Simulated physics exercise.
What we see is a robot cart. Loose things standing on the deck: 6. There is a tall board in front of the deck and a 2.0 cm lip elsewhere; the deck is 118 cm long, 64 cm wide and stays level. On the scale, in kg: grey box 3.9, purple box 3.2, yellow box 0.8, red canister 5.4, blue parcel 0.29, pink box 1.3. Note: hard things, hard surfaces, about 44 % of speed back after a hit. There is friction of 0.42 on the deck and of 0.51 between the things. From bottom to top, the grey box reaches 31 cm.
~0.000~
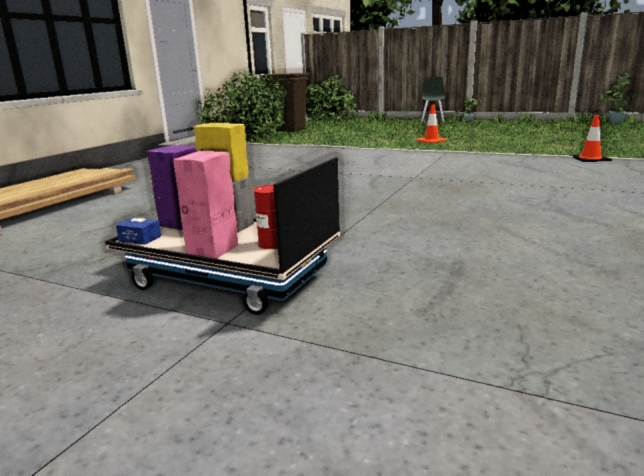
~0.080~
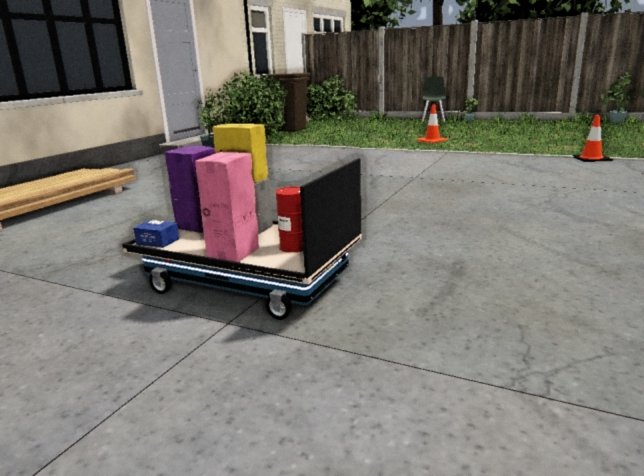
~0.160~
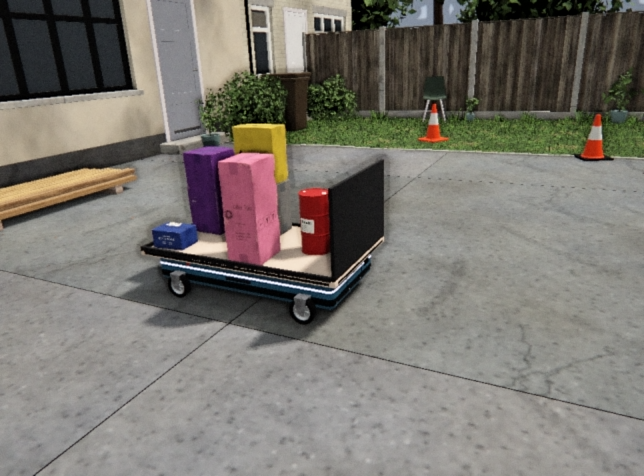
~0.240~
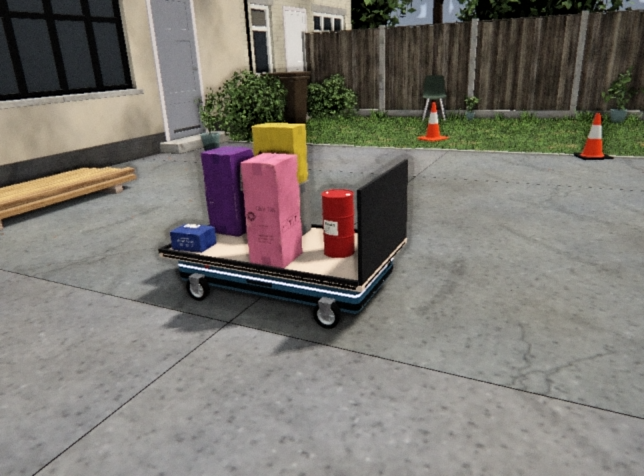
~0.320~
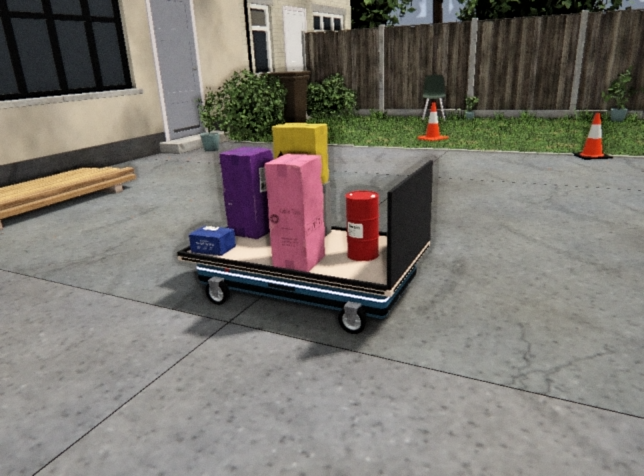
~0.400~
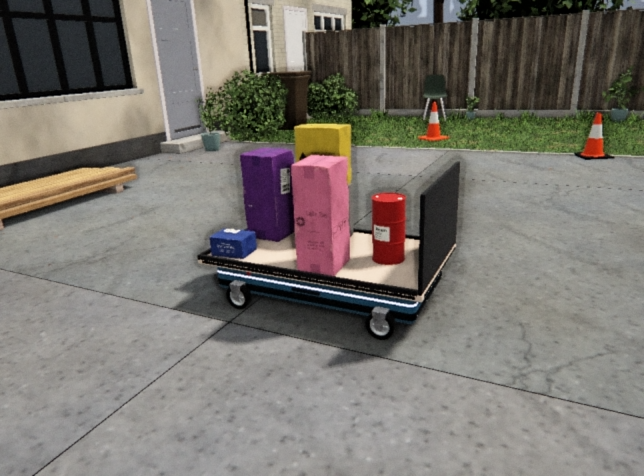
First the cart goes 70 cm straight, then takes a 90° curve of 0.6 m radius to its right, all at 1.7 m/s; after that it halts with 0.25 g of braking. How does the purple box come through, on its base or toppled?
It will be overturned.
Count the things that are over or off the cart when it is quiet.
Count: 5.
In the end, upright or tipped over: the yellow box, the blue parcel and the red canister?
Here's how it ends: The yellow box comes down, the blue parcel never goes down, and the red canister comes down.
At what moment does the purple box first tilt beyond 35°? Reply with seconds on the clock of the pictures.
That first happens close to 1.1 seconds.
Around 0.90 s, cart 153 cm along, turned 65°; grey box, yellow box and red canister now off the cart; purple box at 6° to upright near (408, 226); pink box at 32° to upright.
Around 1.40 s, cart 230 cm along, turned 90°; purple box and pink box now off the cart; blue parcel shifted 2 cm.
Finally (2.3 s), off the cart and tipped over, grey box, purple box, yellow box, red canister and pink box; the last one still in place (within 10 cm).
